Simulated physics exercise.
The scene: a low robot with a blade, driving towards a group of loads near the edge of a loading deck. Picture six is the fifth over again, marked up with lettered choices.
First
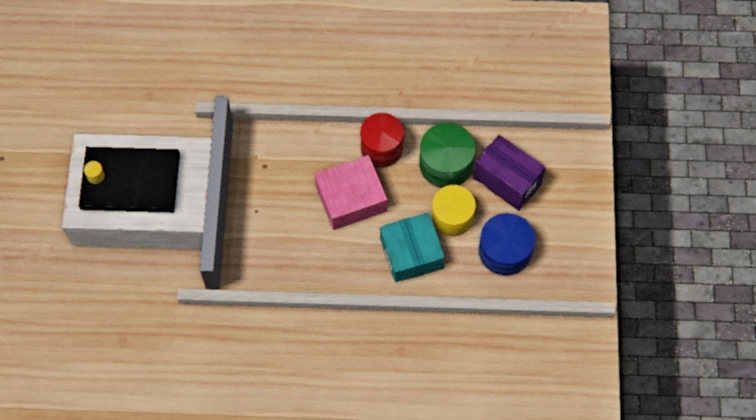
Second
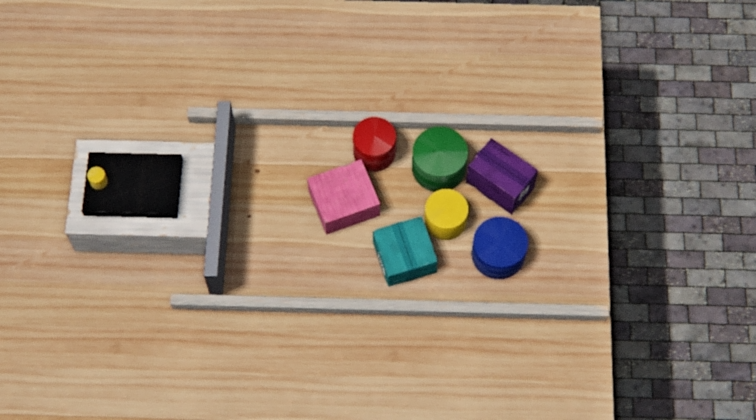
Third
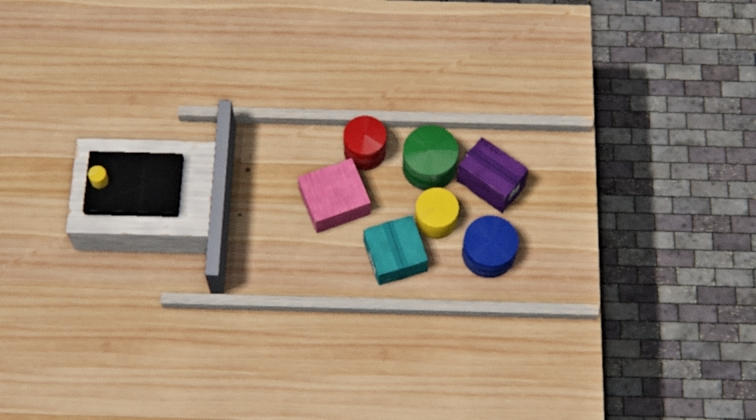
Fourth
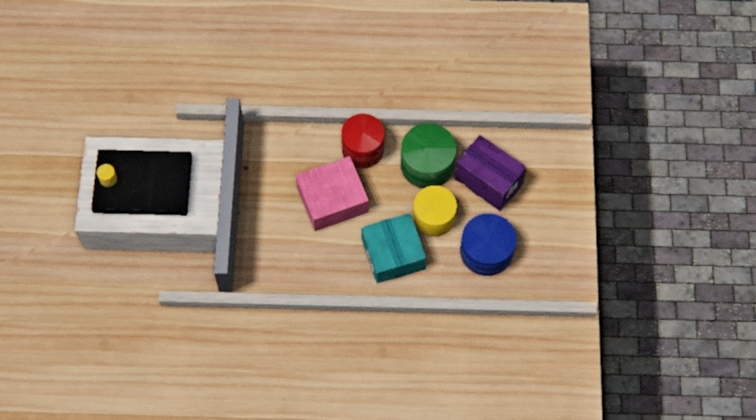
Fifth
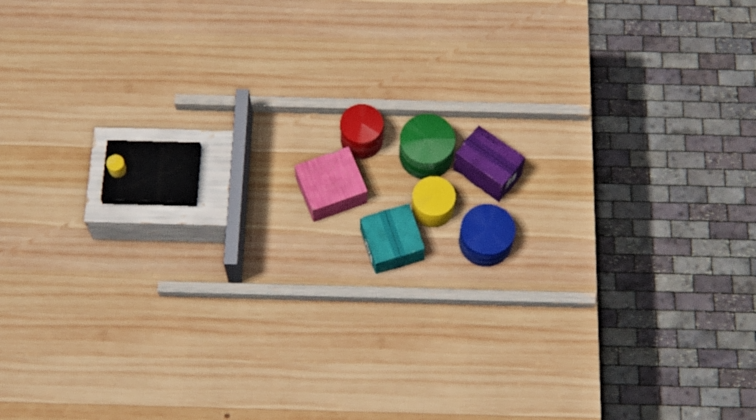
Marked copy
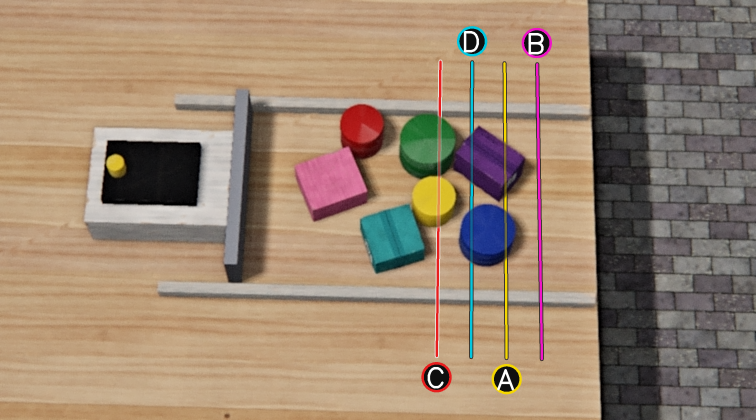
At first, a low white robot with a wide grey blade sits left of seven colourful loads grouped between two pale rails on a wooden deck. The view shifts slightly as the robot creeps right, narrowing the gap to the pink crate, while the loads stay in the same arrangement, untouched.
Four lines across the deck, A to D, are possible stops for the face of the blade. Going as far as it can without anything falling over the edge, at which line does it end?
D.
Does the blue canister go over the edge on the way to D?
By then, no.
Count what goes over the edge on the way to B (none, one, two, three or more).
In all, three or more.
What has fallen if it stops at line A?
The purple parcel.
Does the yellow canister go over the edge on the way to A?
No.
On the marked copy, A at (506, 204); B at (539, 205); C at (439, 203); D at (472, 204).
Following D. Soon after the start, robot (242, 175); pink crate (359, 193); purple parcel (489, 164).
Later, robot (327, 177); purple parcel (524, 170); yellow canister (490, 194).
In the end, robot (391, 179); purple parcel (584, 172); yellow canister (552, 198); nothing has fallen.
As for the rest, A drops the purple parcel; B drops the green canister, yellow canister, blue canister and purple parcel; C is safe but short.
